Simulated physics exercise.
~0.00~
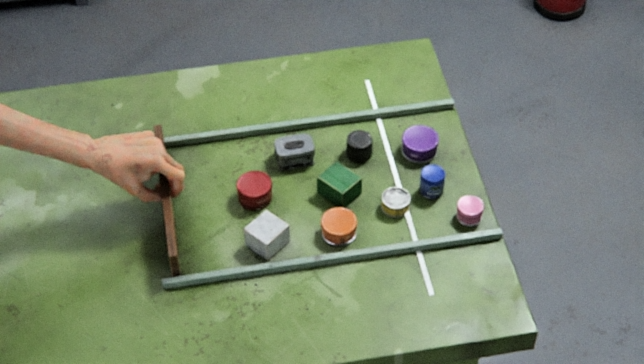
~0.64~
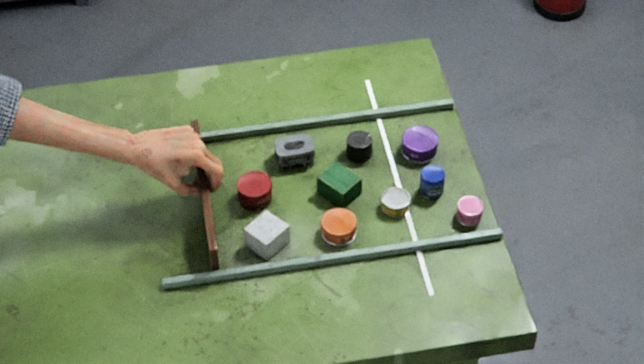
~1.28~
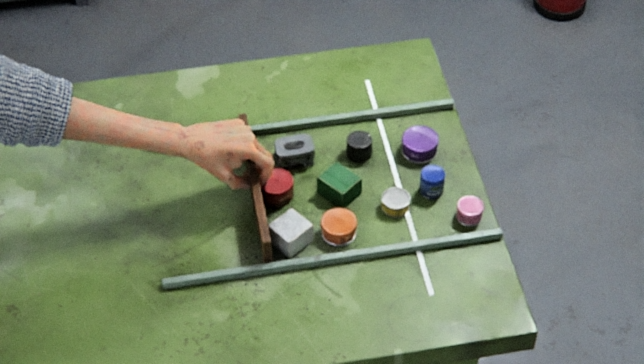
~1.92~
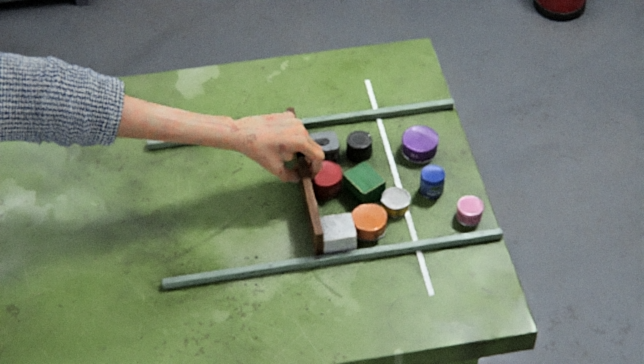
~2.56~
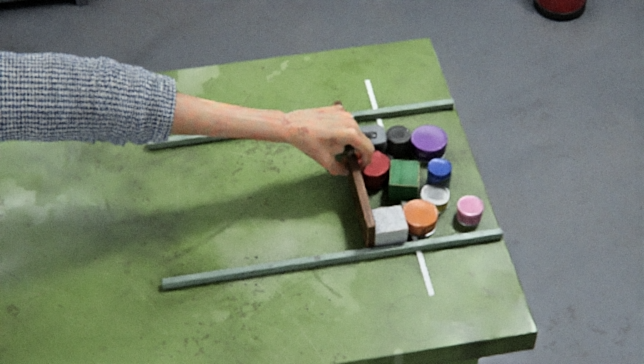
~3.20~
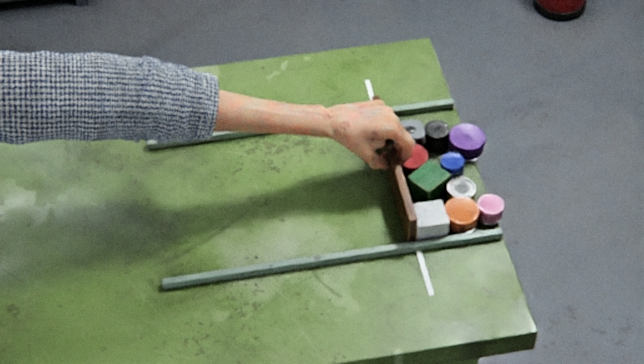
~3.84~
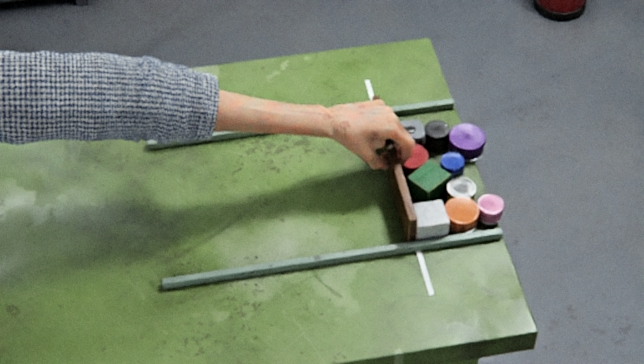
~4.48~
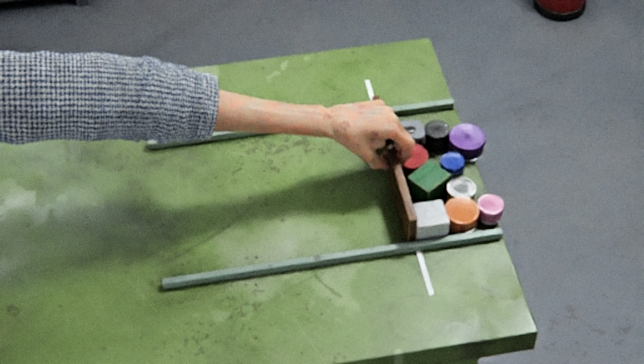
The clip opens on a green tabletop where ten small objects lie scattered between two rails, with a hand holding an upright board at the left. The hand slides the board right, at first through empty space, until it meets the red tub and the white block. Pushing on, it gathers the grey case, green block and orange tin, then crowds them against the others as the group crosses the white tape. The board stops just past the tape, and the hand stays on it. The objects rest packtogether near the table's right edge, and none has fallen.
